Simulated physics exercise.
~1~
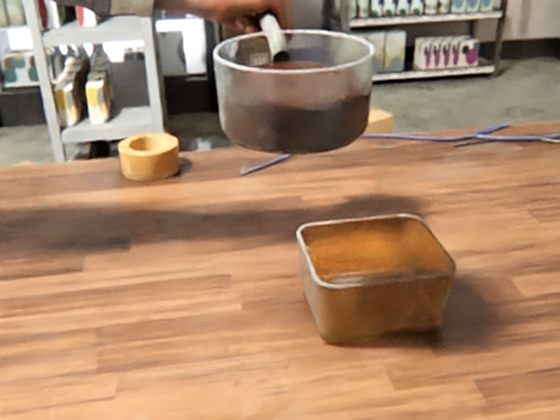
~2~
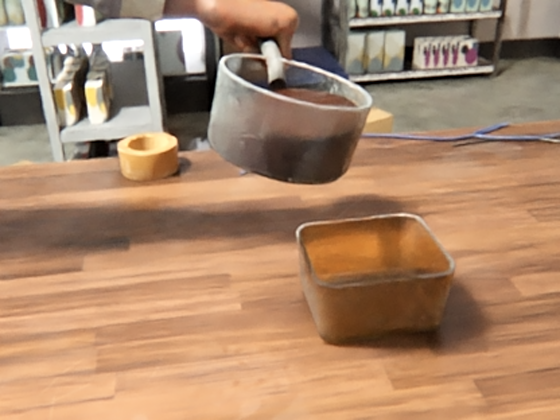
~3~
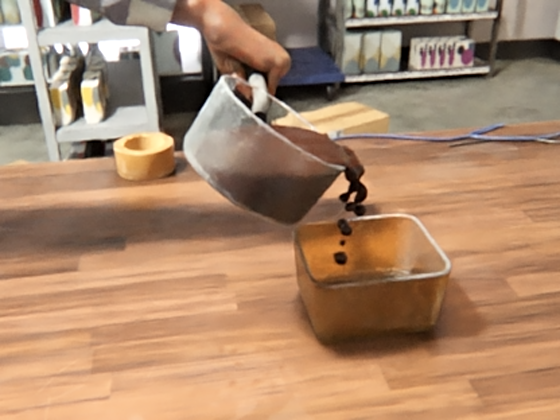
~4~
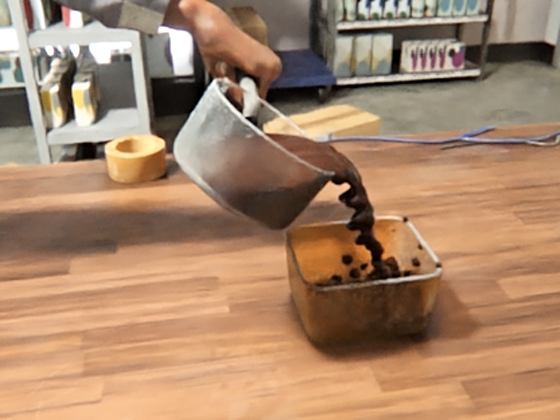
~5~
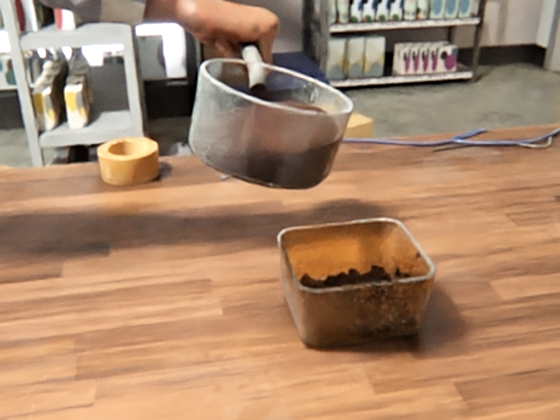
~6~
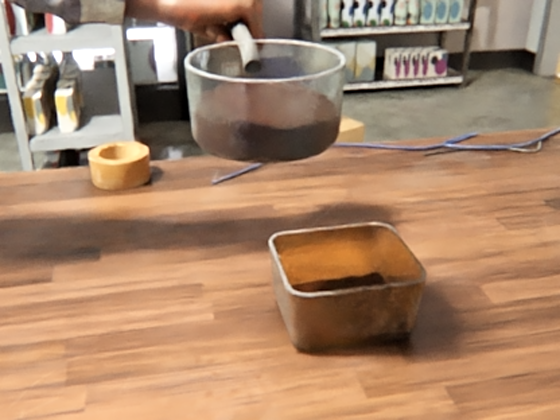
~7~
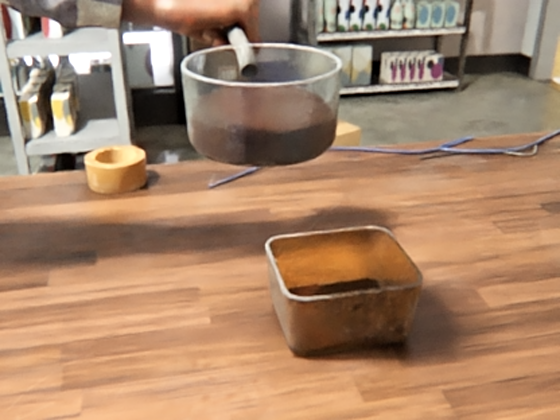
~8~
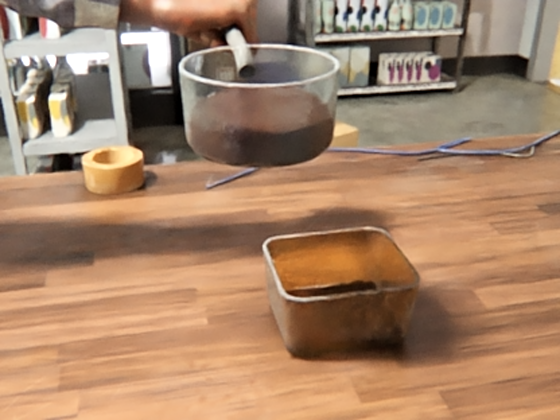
A hand tips a clear pot of coffee rightward, partly fills the tub, and levels it.
